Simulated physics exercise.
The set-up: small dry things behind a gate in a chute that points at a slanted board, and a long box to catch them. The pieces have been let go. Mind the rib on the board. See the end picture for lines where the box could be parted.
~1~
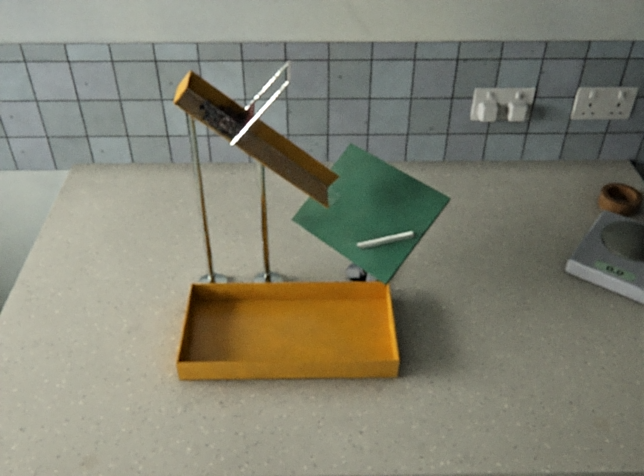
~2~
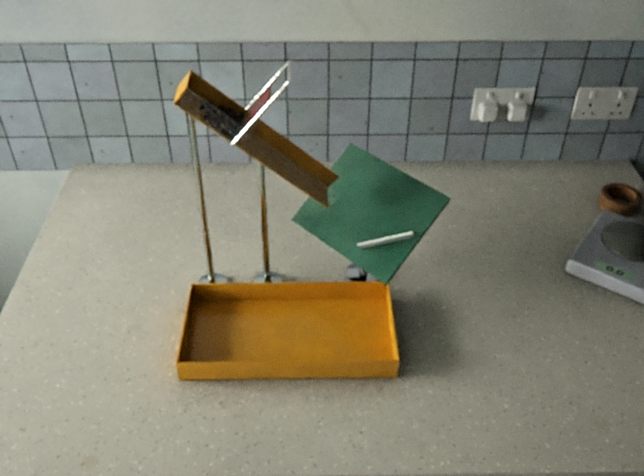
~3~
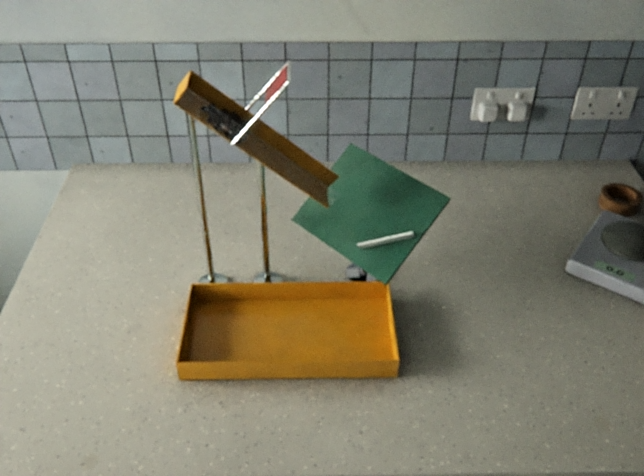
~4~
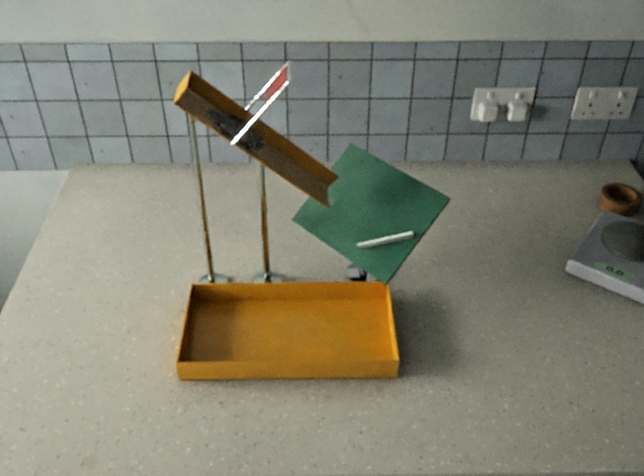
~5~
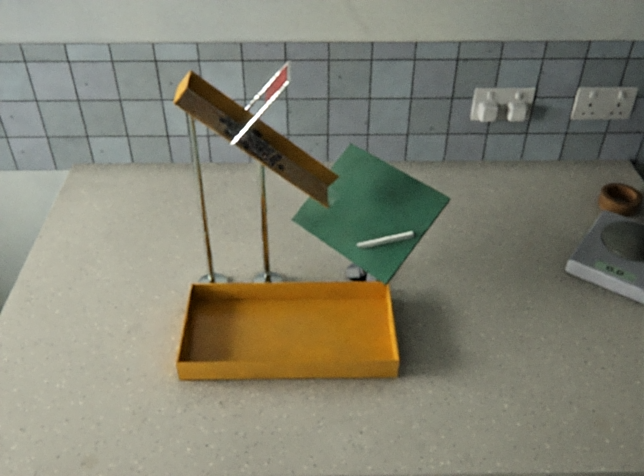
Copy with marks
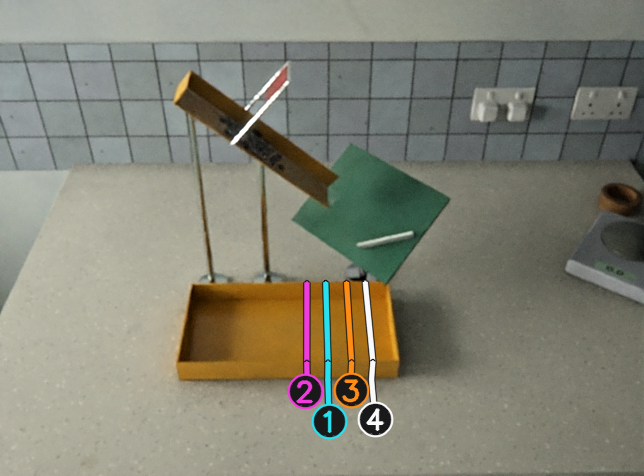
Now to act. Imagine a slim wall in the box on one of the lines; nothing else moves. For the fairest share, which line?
Take 1.
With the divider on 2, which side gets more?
Right.
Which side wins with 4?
Left.
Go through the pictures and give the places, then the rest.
Load behind the gate near (228, 119), flat chocolate drops; lip of the chute near (327, 198), sloping fairly steeply, in the first frame.
Middle of the board near (367, 209), tilted fairly steeply; middle of its low edge near (335, 250); of its high edge near (398, 169), in the second frame.
Front corners of the box near (177, 363) and (399, 360), empty; front of the load near (245, 131), in the third frame.
Middle of the load near (239, 133); its front near (260, 146), close to a quarter of the way to the lip; rib from (412, 232) to (357, 245), in the fourth frame.
Middle of the load near (251, 137); its front near (281, 167), close to half of the way to the lip, in the fifth frame.
On the marked copy, line 1 crosses the front rim at (328, 361); line 2 crosses the front rim at (306, 361); line 3 crosses the front rim at (351, 361); line 4 crosses the front rim at (372, 361).
For line 1, of what is caught, close to half on the left of the divider, close to half on the right.
For line 2, of what is caught, only a few on the left of the divider, all but a few on the right.
For line 3, of what is caught, the whole lot on the left of the divider, none at all on the right.
For line 4, of what is caught, the whole lot on the left of the divider, none at all on the right.
